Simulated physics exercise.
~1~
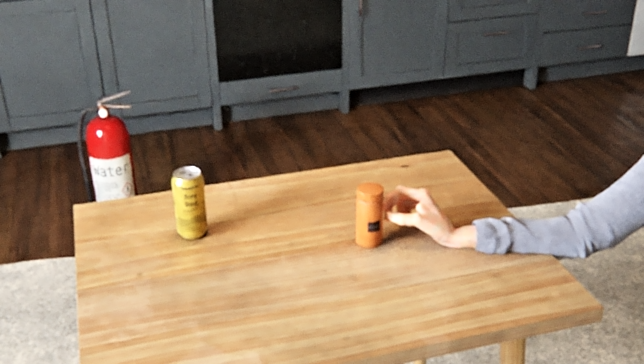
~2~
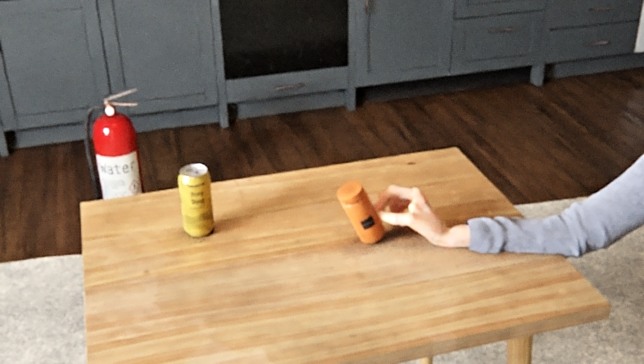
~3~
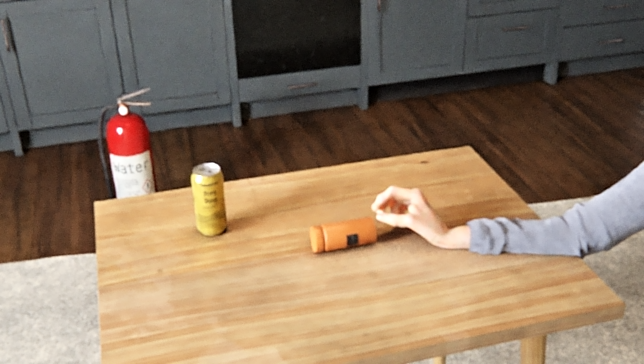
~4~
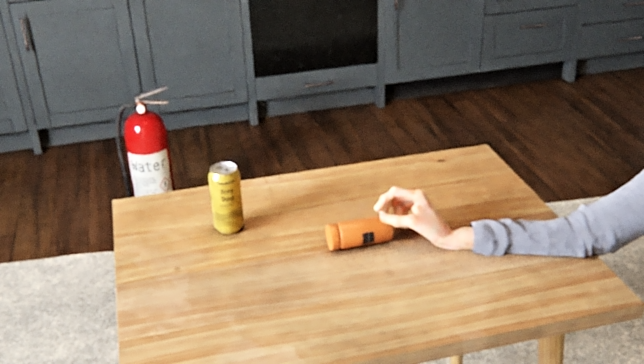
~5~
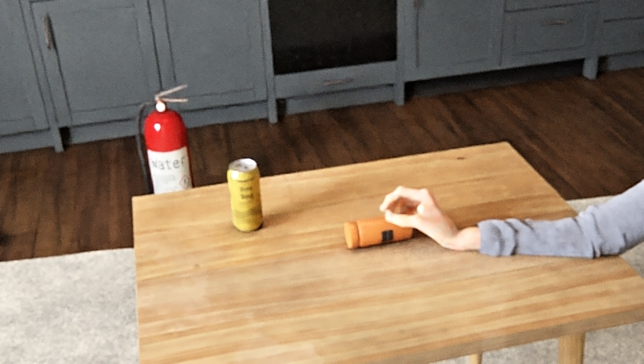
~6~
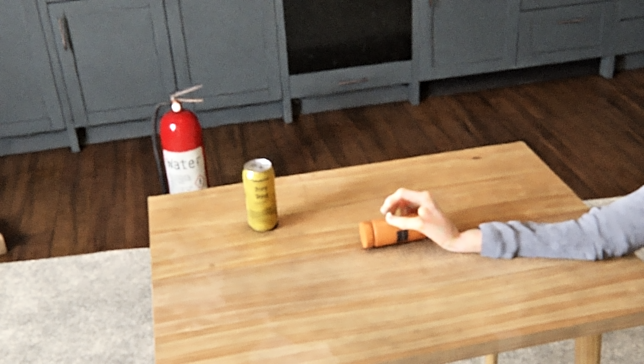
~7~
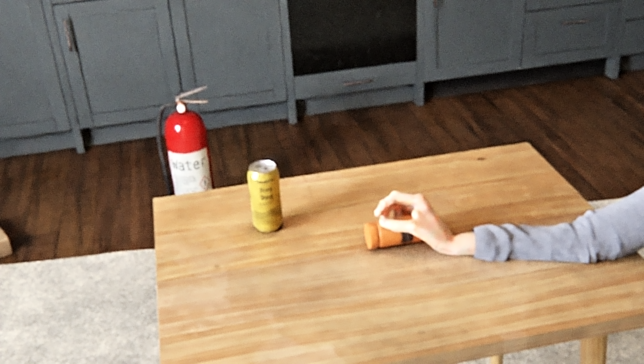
A hand pushing an orange shaker over onto its side on a wooden table, while a yellow can stays upright nearby.
